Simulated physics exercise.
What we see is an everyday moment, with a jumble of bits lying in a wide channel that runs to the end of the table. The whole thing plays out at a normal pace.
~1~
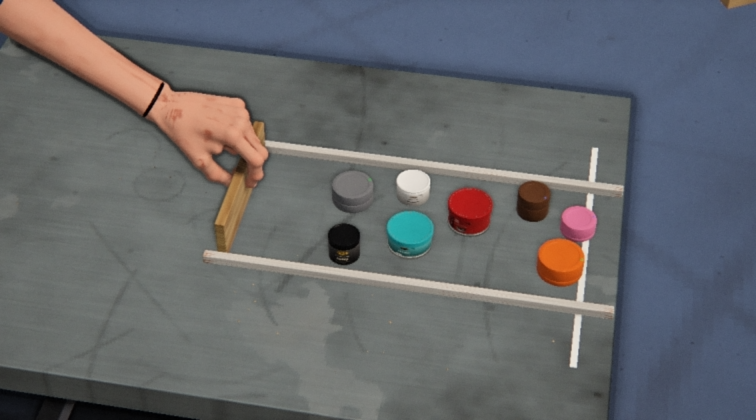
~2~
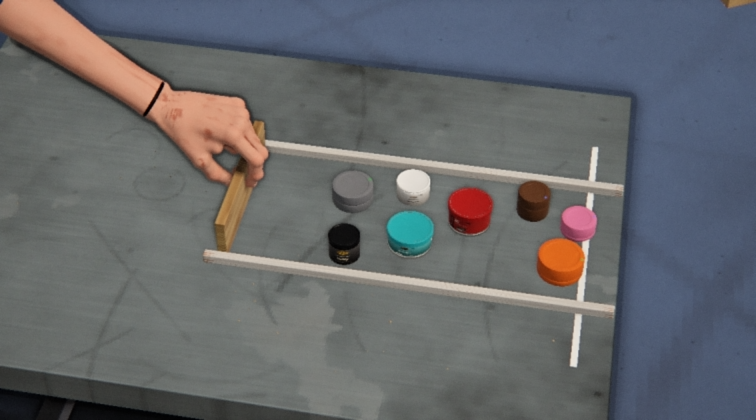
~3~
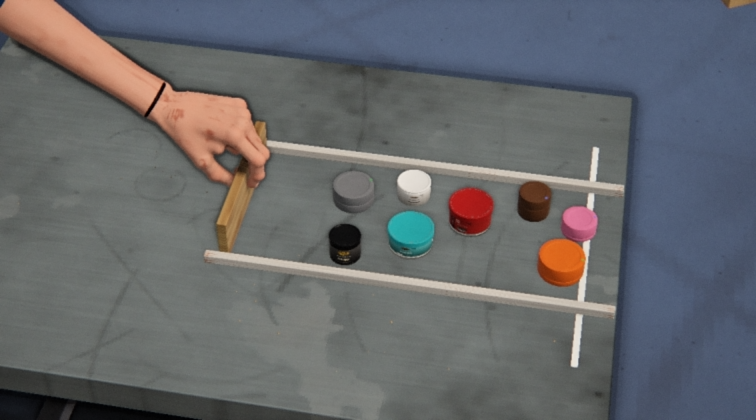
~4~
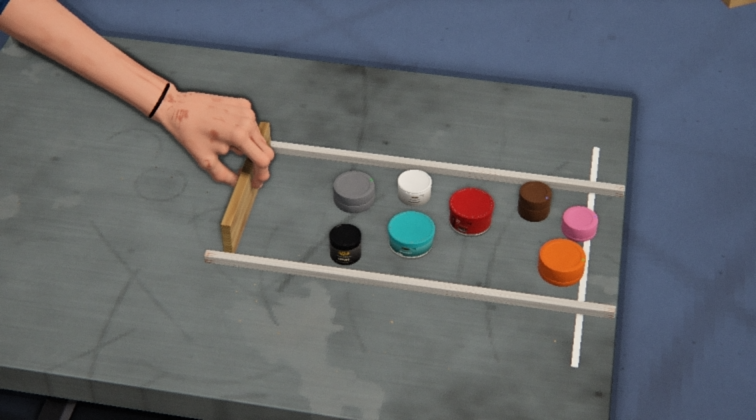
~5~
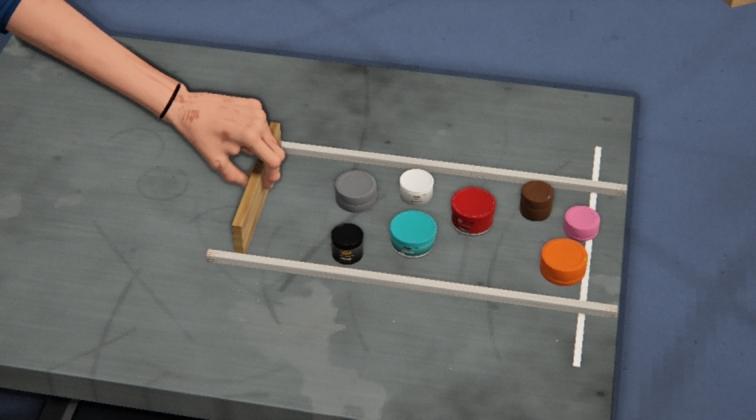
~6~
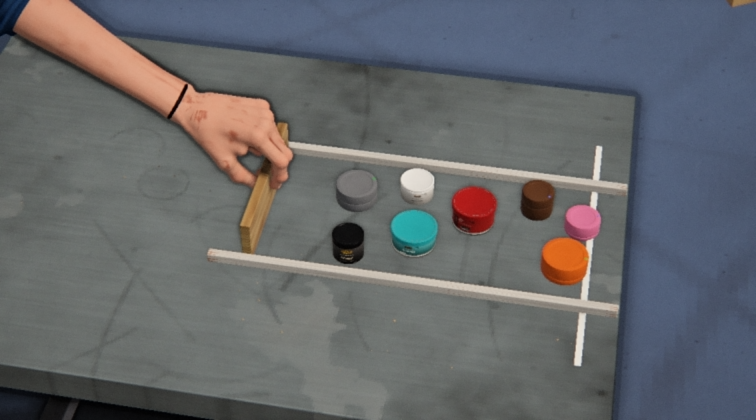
On a grey table, a hand slides a wooden board slightly right toward coloured tubs.
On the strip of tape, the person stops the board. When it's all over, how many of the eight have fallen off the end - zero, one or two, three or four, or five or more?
The push drops a trio or a foursome off the table.
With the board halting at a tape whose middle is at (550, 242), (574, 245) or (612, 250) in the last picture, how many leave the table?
1, 3, 8.
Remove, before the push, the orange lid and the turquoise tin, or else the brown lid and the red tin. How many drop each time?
2 in the first case and 2 in the second.
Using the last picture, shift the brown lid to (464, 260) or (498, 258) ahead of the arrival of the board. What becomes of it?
Place by place, it goes off; goes off.
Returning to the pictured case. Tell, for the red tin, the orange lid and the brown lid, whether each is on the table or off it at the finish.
Here is how it goes: The red tin drops, while the orange lid drops, and the brown lid drops.
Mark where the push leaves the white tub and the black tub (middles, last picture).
The white tub ends up near (611, 199), and the black tub near (602, 283).
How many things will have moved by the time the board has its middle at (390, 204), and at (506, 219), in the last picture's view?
In order, the tallies are 4 and 8.
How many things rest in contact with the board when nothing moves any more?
Tally at the end: 4.
Soon after, none off yet; pink lid at rest near (582, 223); orange lid at rest near (565, 261); brown lid at rest near (537, 200).
After that, none off yet; pink lid at rest near (582, 223); orange lid at rest near (565, 261); brown lid at rest near (540, 199).
In the end, the number that fall off is three or four; gone, red tin, brown lid, orange lid and pink lid.
